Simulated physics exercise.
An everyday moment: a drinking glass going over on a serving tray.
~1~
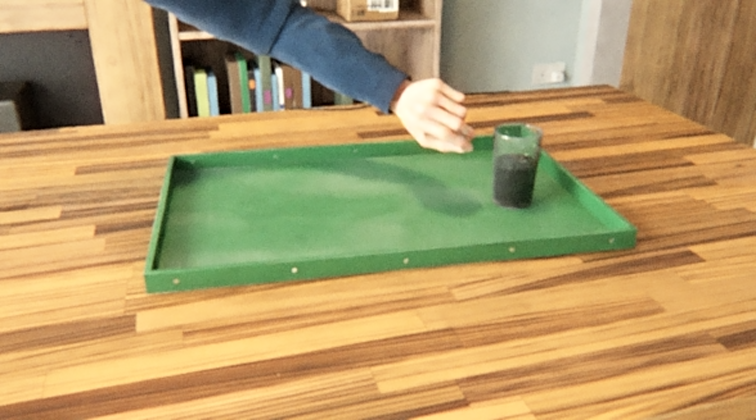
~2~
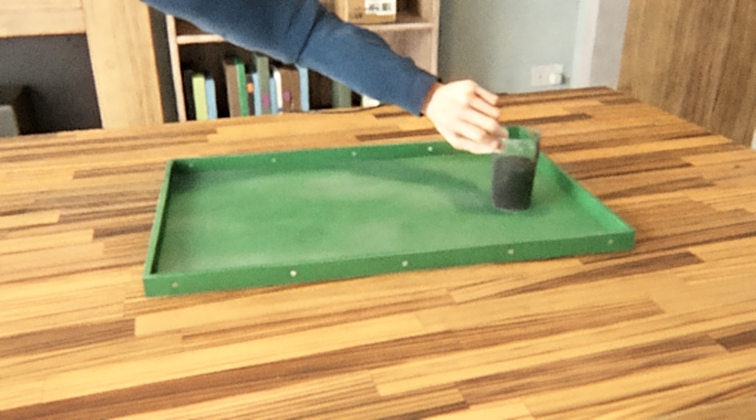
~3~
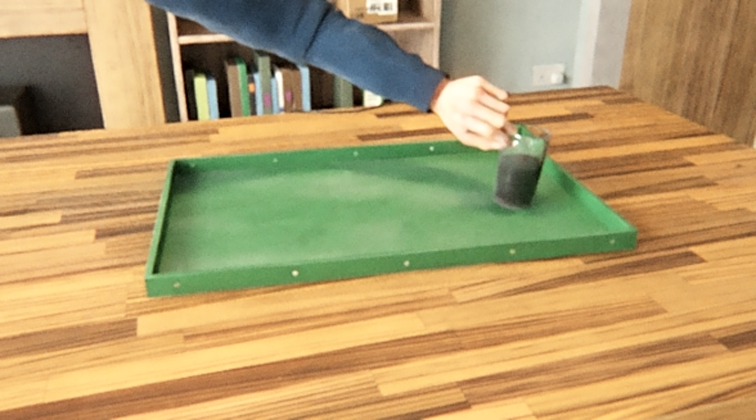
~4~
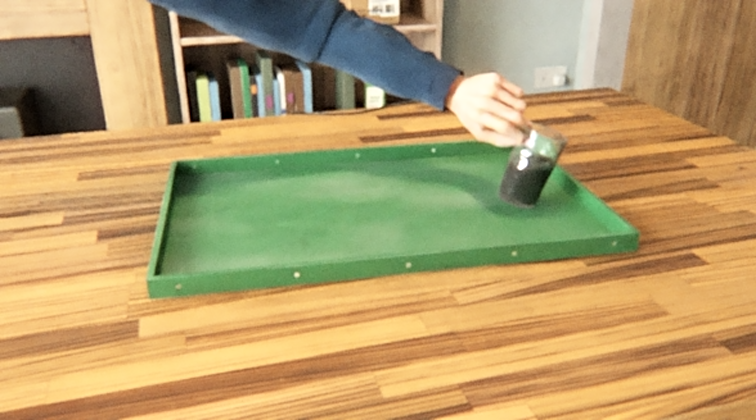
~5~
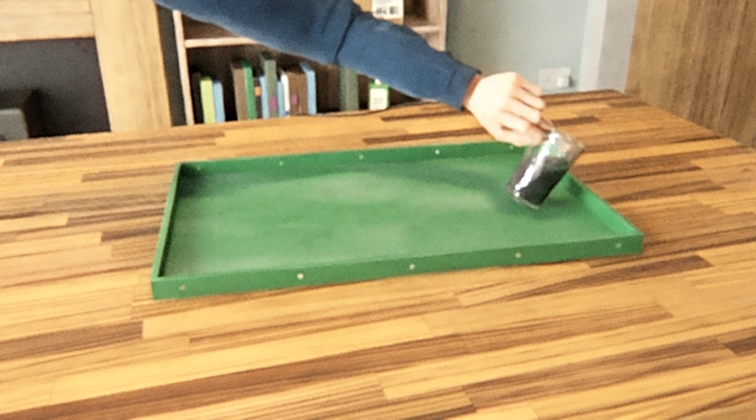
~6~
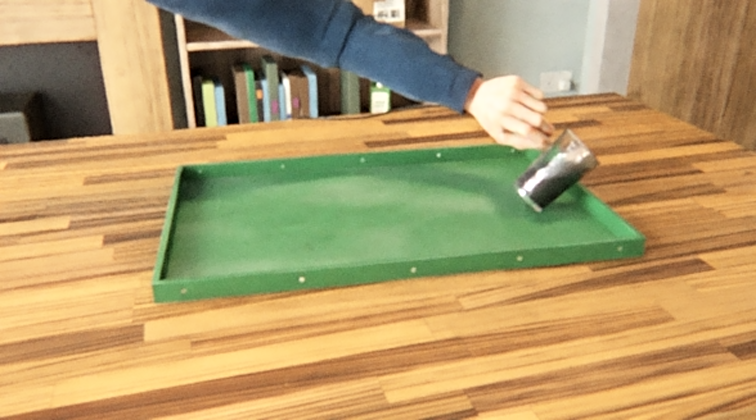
A drinking glass about half full of dark liquid stands upright near the right end of a green tray on a wooden table. A hand in a blue sleeve reaches in from the left and pushes at its rim. The glass leans rightward, slightly at first, then steeply, its contents slanting inside.
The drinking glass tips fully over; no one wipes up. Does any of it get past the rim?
The spill is not caught by the tray.
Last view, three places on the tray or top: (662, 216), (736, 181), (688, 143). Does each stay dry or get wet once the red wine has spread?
The first spot ends up inside the spill, the second inside the spill, and the third outside the spill.
Next, the drinking glass lies across the rim; the puddle covers about as much as a plate; the table is getting wet.
After that, the puddle covers about as much as a tray; the table is getting wet.
Finally, the puddle covers about as much as a tray; the table is getting wet.
